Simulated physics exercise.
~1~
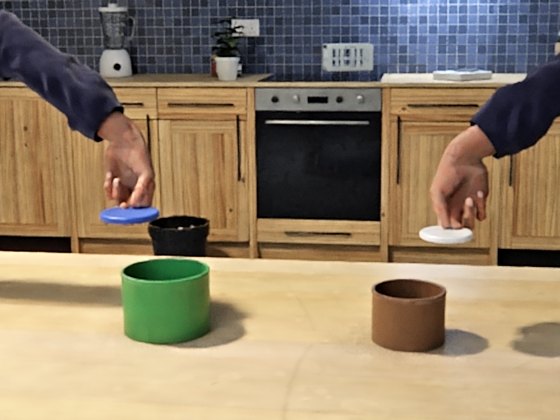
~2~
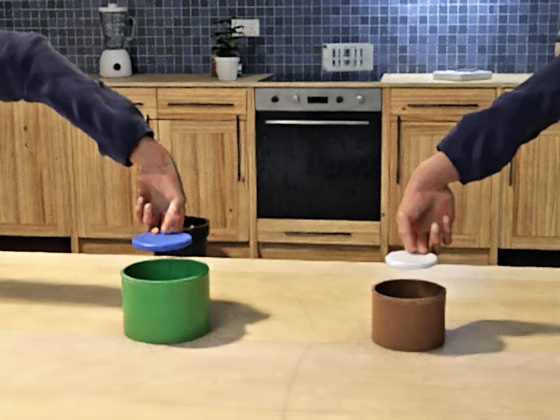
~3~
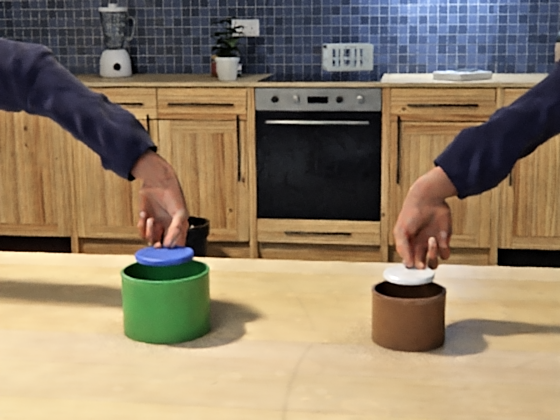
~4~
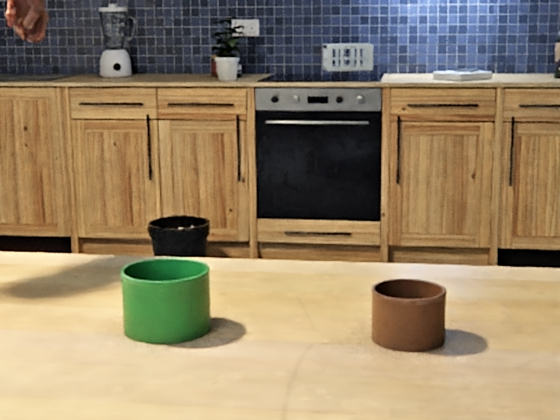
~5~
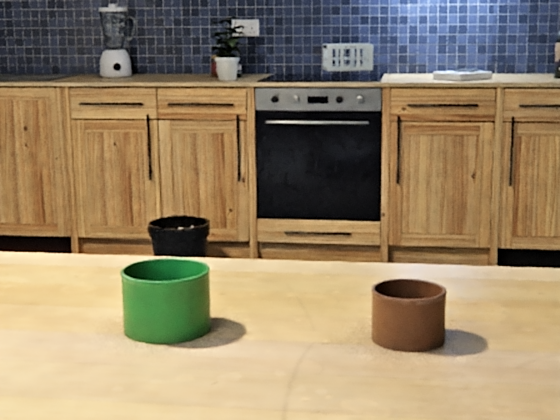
A blue disc and a white disc, each held by a hand, were lowered over a green container on the left and a brown one on the right. Once the hands let go and withdrew, both discs had dropped inside, out of sight.
